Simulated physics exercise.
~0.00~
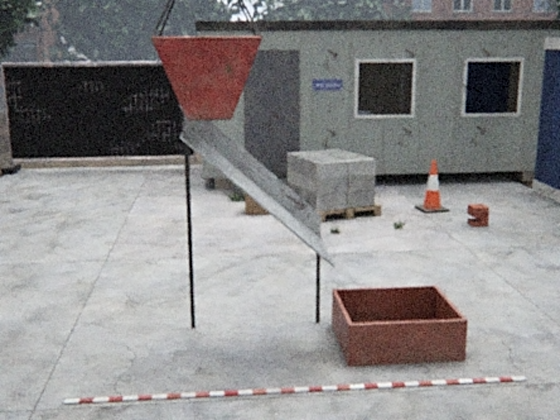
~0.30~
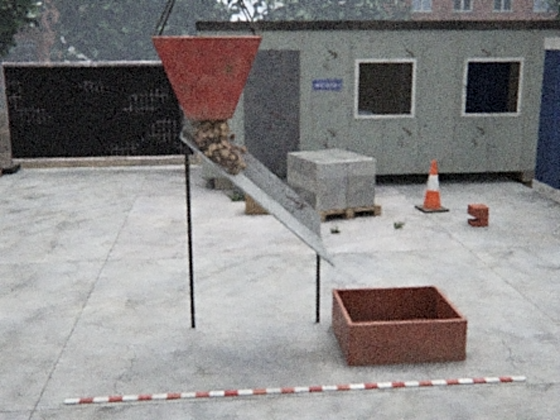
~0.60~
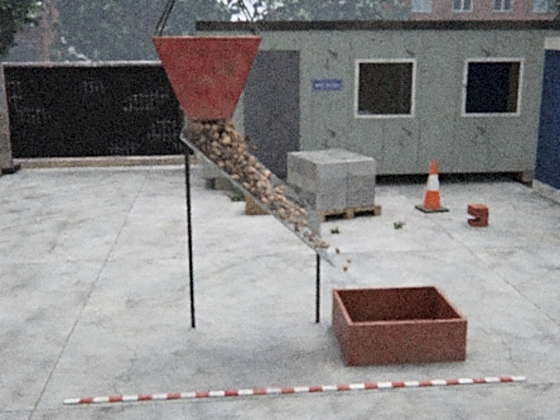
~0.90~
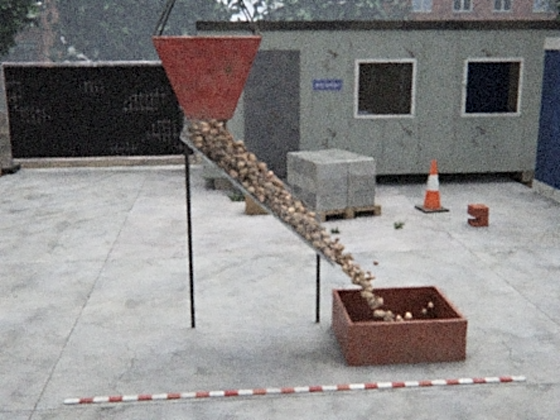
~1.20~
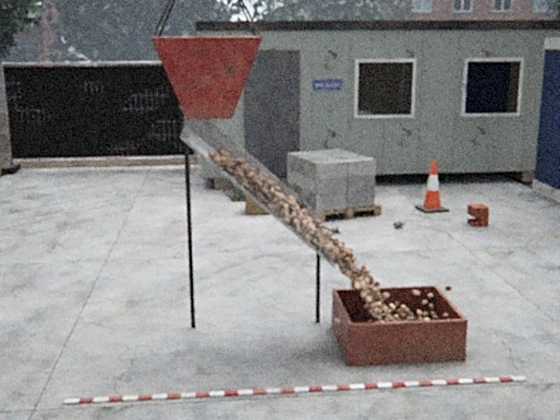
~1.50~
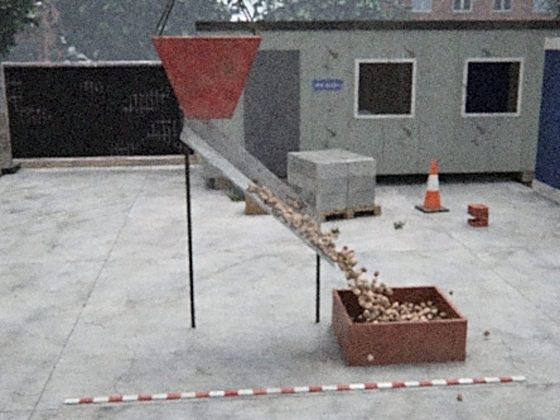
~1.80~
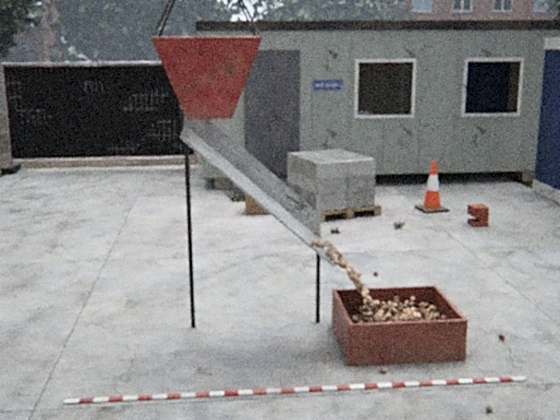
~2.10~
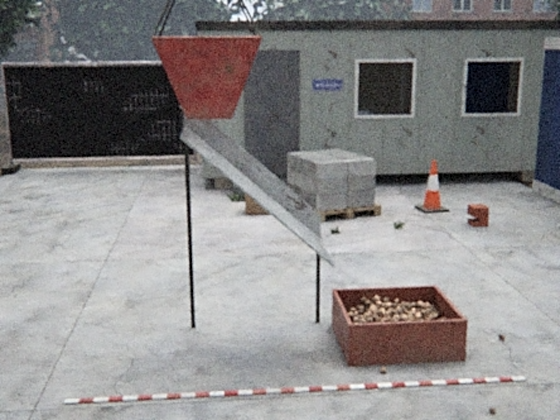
Stones dropping from a red hopper, sliding down a steel chute to the right and piling up in a reddish bin below.
